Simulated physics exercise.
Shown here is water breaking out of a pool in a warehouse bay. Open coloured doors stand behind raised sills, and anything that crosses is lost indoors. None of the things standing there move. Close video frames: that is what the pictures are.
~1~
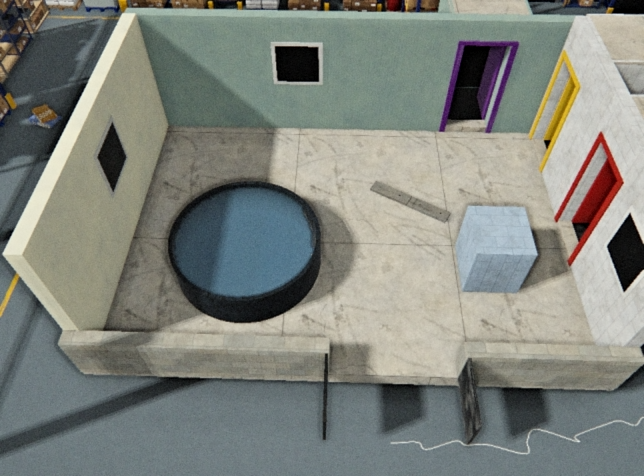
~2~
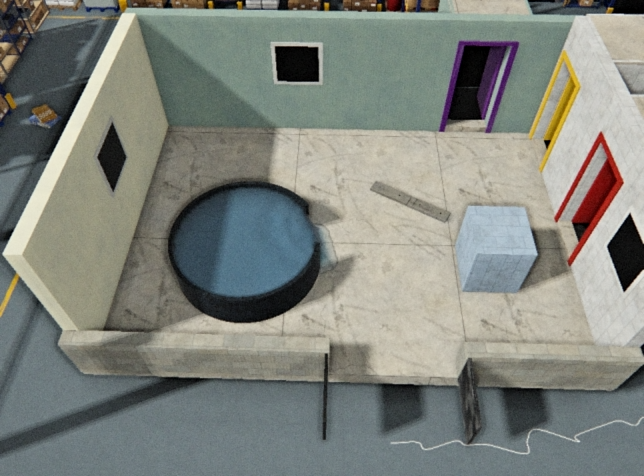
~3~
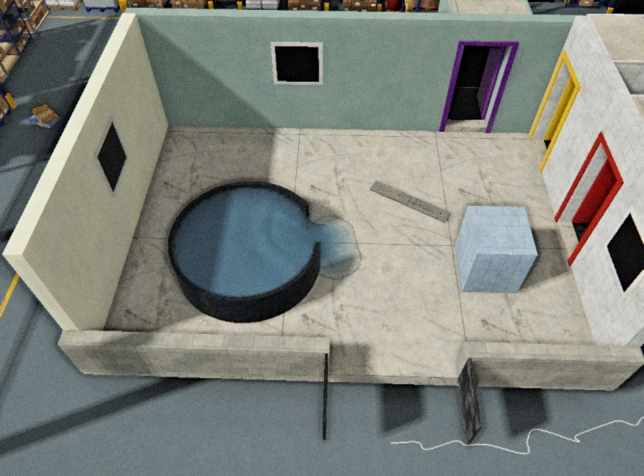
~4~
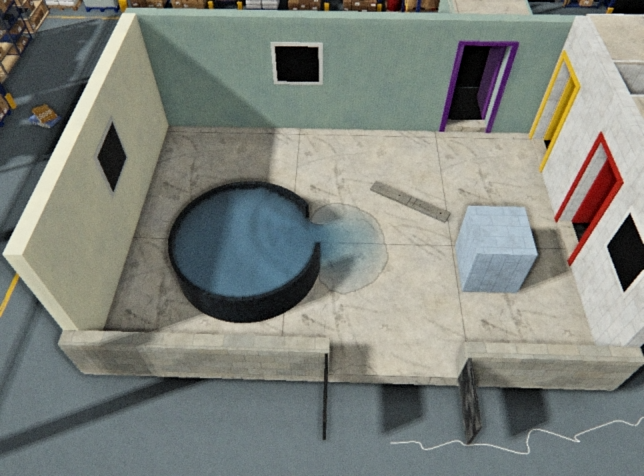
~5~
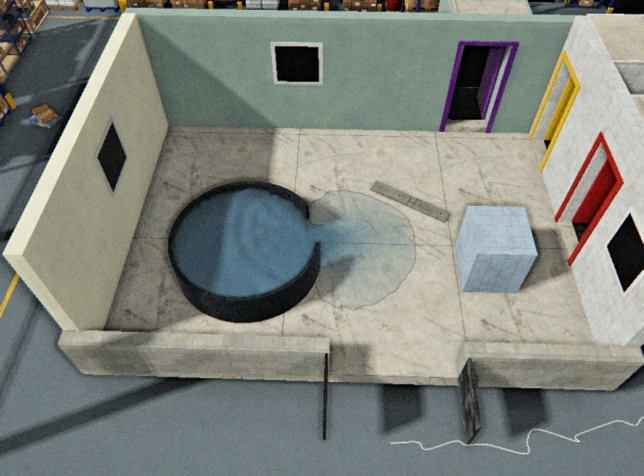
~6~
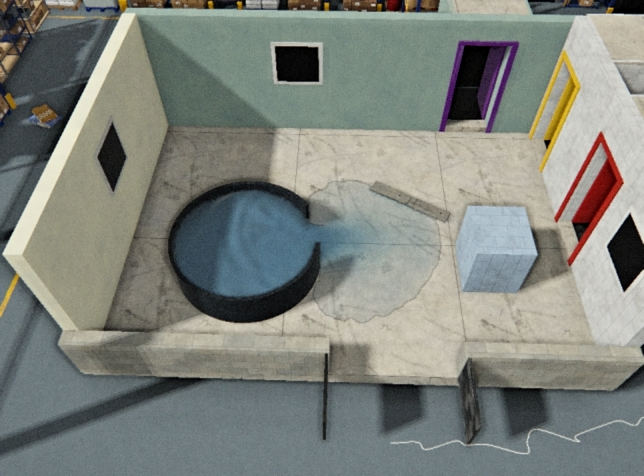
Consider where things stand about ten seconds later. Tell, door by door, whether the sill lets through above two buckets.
As I see it, the red door breaks the limit; the purple door respects the limit; the yellow door breaks the limit.
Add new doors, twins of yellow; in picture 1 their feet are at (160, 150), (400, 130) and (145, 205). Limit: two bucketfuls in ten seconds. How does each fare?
Door one stays inside the limit, door two breaks the limit, door three stays inside the limit.
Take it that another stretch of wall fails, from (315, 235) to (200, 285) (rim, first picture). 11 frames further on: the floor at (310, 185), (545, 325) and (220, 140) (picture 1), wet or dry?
First kept bare, second soaked through, third kept bare.
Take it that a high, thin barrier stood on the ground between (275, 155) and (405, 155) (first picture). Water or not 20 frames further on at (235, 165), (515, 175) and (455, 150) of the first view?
The first is still bare, the second inundated and the third inundated.
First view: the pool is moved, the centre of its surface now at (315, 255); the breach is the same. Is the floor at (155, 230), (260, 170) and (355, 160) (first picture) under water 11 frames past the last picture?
Bone-dry, bone-dry, bone-dry.
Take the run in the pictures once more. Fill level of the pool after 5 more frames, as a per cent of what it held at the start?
Roughly 78 percent.
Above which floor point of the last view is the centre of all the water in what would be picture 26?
Centre of mass: Roughly (349, 243).
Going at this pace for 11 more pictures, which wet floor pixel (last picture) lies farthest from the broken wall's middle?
Close to (536, 172).
A moment on, water covers 30 % of the floor; the red door not reached, the purple door not reached, the yellow door not reached.
Next, water covers 45 % of the floor; the red door under two buckets in, the purple door not reached, the yellow door not reached.
Then, water covers 50 % of the floor; the red door over two buckets in, the purple door wet at the sill, nothing in, the yellow door over two buckets in.
Later, water covers 60 % of the floor; the red door over two buckets in, the purple door wet at the sill, nothing in, the yellow door far over two buckets in.
In the end, water covers 75 % of the floor; the red door far over two buckets in, the purple door under two buckets in, the yellow door far over two buckets in.
